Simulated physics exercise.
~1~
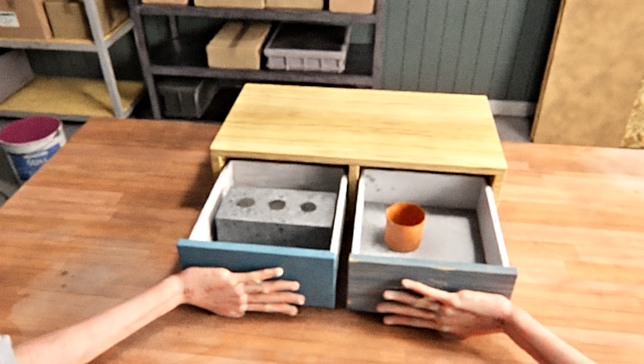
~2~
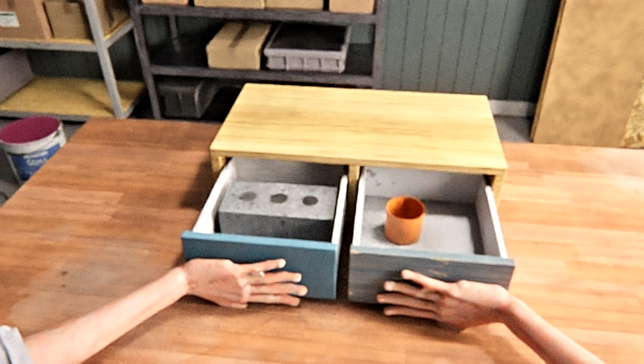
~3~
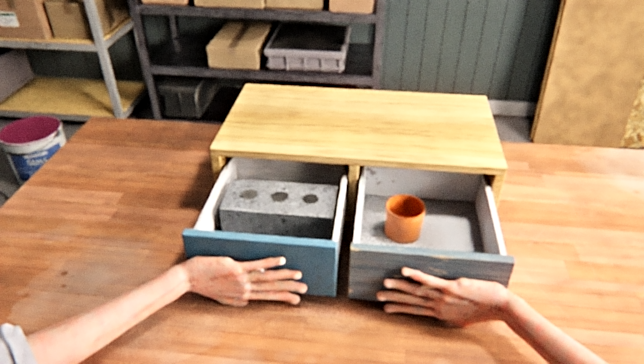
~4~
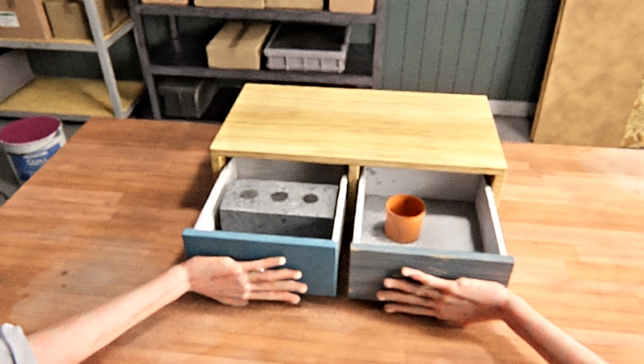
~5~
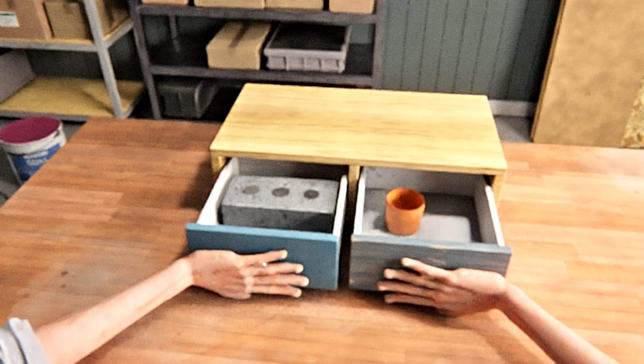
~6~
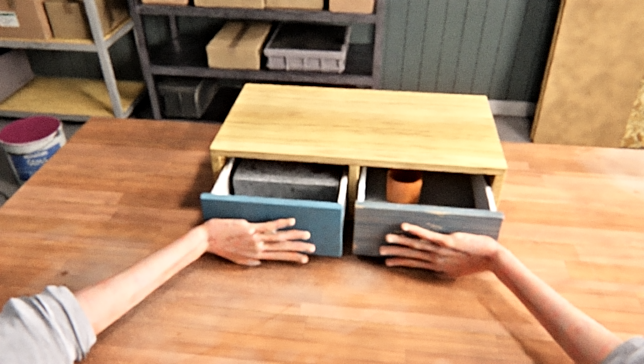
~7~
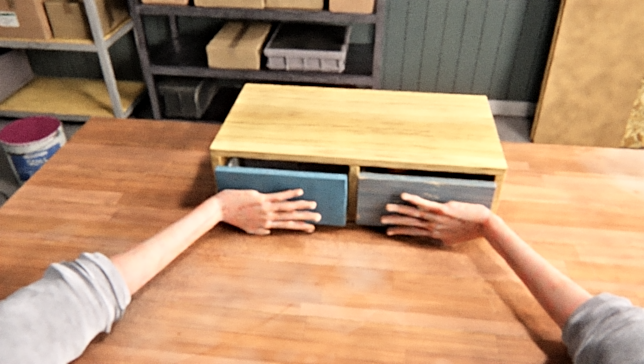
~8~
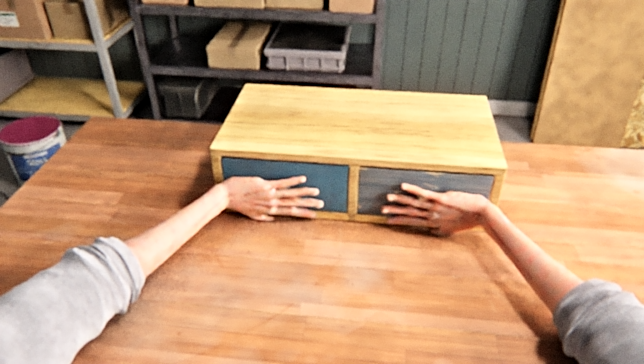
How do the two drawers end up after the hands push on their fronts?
Both drawers close fully, with the blue front on the left and the grey front on the right sitting flush in the chest.
